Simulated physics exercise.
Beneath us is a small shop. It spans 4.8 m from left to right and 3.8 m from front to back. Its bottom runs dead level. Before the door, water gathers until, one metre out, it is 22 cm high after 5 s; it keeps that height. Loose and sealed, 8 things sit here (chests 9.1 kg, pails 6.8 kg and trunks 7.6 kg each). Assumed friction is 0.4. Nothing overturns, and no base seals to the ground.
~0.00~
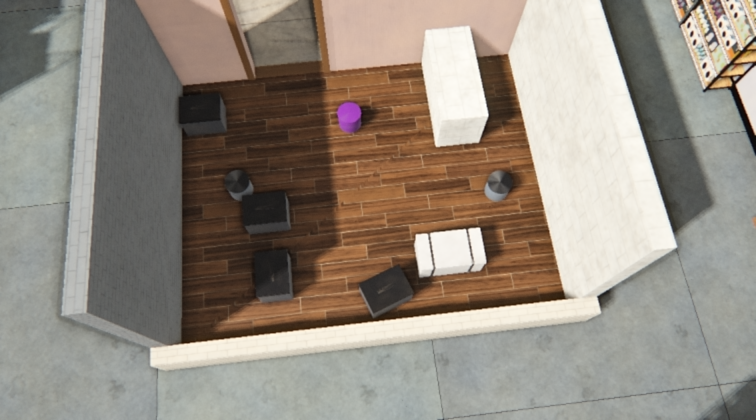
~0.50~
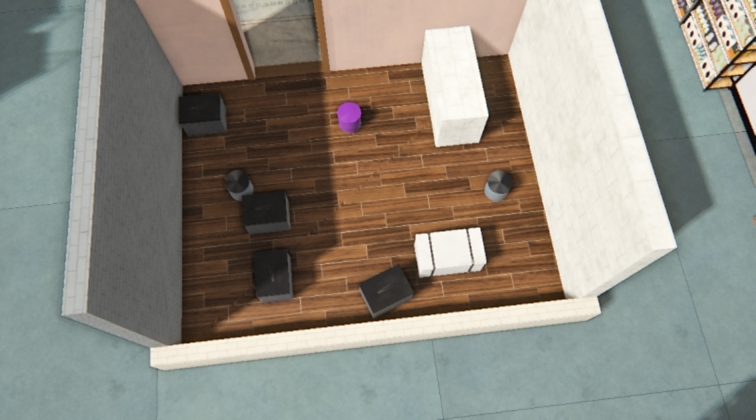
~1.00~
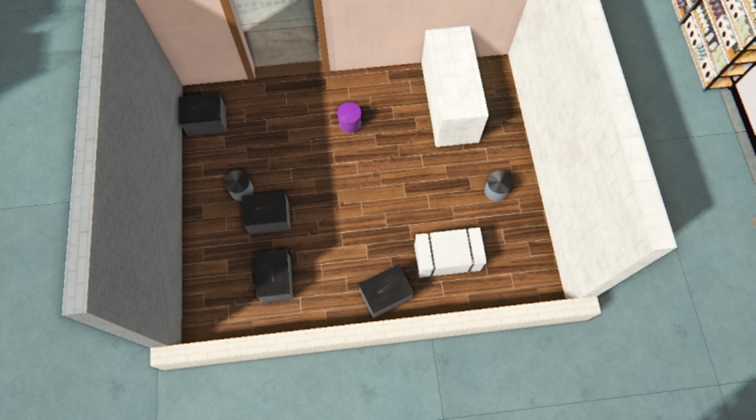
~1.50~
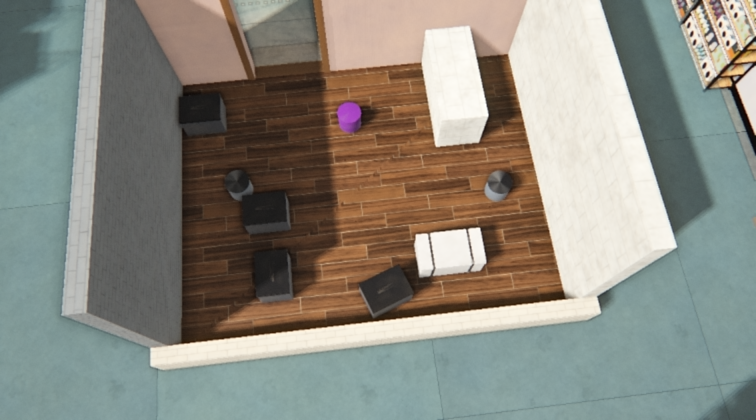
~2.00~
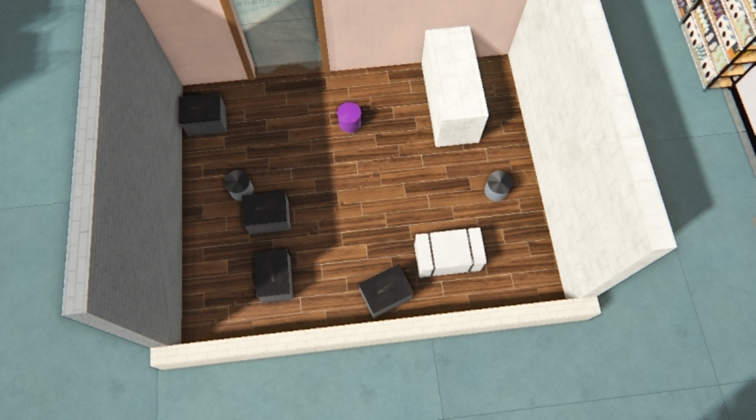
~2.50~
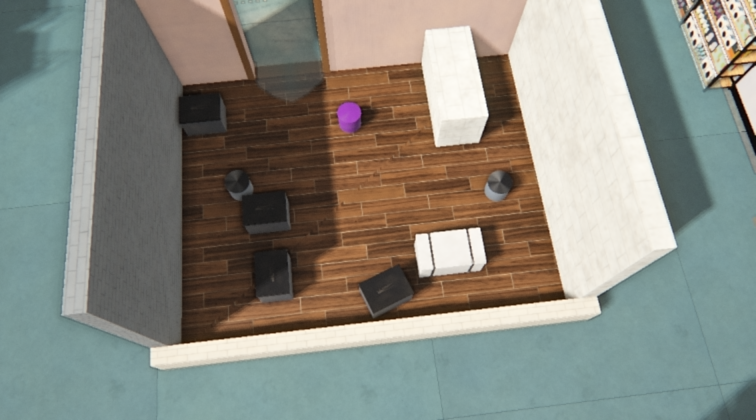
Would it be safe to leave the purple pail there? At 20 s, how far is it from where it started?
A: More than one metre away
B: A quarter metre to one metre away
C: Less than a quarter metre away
B.
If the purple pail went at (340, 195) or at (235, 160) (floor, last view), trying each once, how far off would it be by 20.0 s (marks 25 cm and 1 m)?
Try one - it is swept a long way; try two - it is swept a long way.
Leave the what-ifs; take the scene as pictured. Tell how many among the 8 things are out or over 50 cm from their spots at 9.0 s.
The number by then is 3.
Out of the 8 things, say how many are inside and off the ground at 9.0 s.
At that time, 5.
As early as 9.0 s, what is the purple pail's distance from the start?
It is about 30 cm out of place by then.
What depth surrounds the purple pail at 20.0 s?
The depth there is around 9 cm.
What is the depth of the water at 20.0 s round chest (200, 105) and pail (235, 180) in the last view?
Depth approx. 11 cm / 14 cm.
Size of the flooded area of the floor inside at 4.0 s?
That flooded area is roughly 3.5 m2.
After 4.0 s the purple pail is near (349, 113), 0.0 m from its start, aground; 0 afloat.
After 9.0 s the purple pail is near (369, 124), 0.3 m from its start, aground; 5 afloat.
After 16.0 s the purple pail is near (390, 86), 0.7 m from its start, aground; 7 afloat.
After 20.0 s the purple pail is near (395, 97), 0.7 m from its start, afloat; 8 afloat.
